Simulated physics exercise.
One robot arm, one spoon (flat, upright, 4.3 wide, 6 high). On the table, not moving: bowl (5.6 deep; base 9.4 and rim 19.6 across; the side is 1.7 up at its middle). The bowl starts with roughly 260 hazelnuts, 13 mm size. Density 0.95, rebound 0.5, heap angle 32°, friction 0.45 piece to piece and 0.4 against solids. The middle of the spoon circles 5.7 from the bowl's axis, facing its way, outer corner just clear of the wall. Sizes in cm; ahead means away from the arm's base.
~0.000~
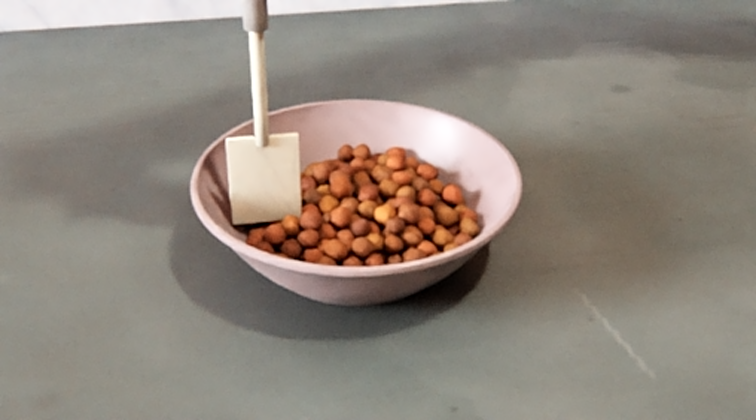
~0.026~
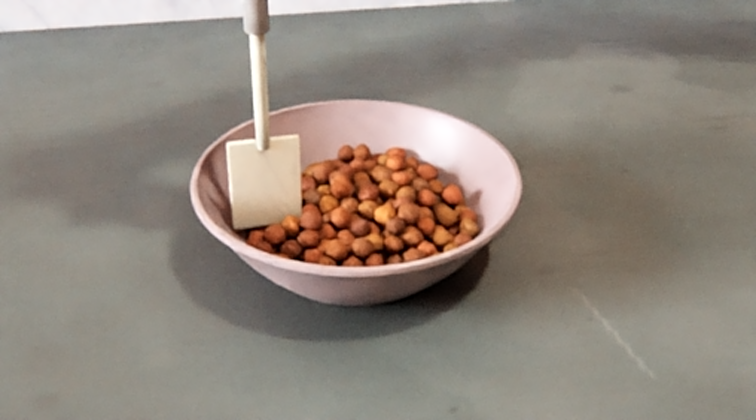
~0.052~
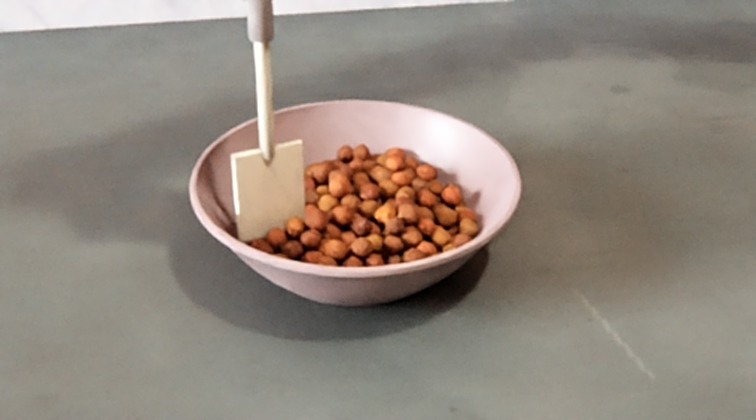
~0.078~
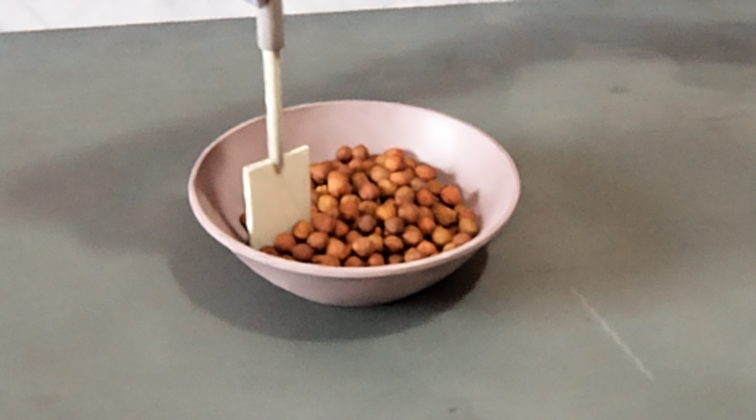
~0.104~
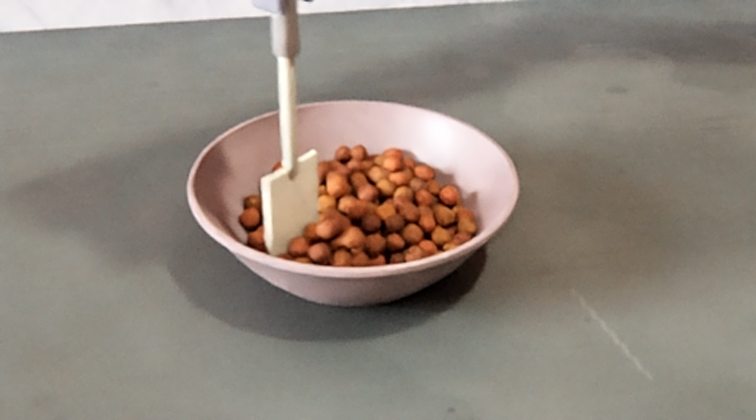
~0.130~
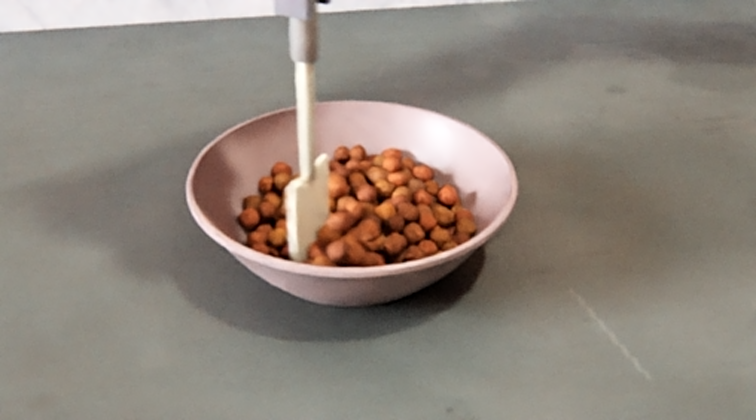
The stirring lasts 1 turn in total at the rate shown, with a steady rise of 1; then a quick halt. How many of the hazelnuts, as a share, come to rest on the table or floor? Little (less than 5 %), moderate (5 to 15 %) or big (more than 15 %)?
A moderate share, 5 to 15 %, ends on the table or floor.
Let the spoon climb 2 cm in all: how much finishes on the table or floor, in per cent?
About 5 per cent.
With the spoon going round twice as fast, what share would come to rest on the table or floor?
In that case some 25 per cent.
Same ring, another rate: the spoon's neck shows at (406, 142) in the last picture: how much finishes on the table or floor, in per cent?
Some 25 per cent.
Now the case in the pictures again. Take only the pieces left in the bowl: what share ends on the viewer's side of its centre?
About 55 per cent.
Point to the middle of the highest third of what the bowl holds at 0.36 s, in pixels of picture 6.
Around (401, 184).
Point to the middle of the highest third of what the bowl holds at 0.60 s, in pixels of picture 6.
At about (308, 183).
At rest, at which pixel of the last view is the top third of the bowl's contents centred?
At about (333, 218).
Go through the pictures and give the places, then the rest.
In the first frame, spoon neck at (261, 114), 0° round; upper third of the load around (363, 207), from x 255 to 470, top at y 155; 259 in the bowl.
In the second frame, spoon neck at (262, 117), 4° round; upper third of the load around (363, 207), from x 255 to 470, top at y 155.
In the third frame, spoon neck at (266, 126), 16° round; upper third of the load around (363, 208), from x 250 to 470, top at y 155.
In the fourth frame, spoon neck at (276, 135), 29° round; upper third of the load around (367, 210), from x 250 to 465, top at y 155.
In the fifth frame, spoon neck at (290, 142), 42° round; upper third of the load around (364, 215), from x 250 to 465, top at y 155.
In the sixth frame, spoon neck at (308, 148), 55° round; upper third of the load around (367, 213), from x 250 to 465, top at y 155; 259 in the bowl.
By 0.36 s, 173° round, highest piece 7 above the table; 256 in the bowl, 1 on the table or floor, 2 in flight or on the tool.
By 0.60 s, 291° round, highest piece 8 above the table; 246 in the bowl, 8 on the table or floor, 5 in flight or on the tool.
By 0.91 s, 0° round, highest piece 5 above the table; 238 in the bowl, 20 on the table or floor, 1 in flight or on the tool.
By 1.61 s, 0° round, highest piece 5 above the table; 238 in the bowl, 21 on the table or floor.
Final count, 238 in the bowl, 21 on the table or floor. That is 8 % on the table or floor.
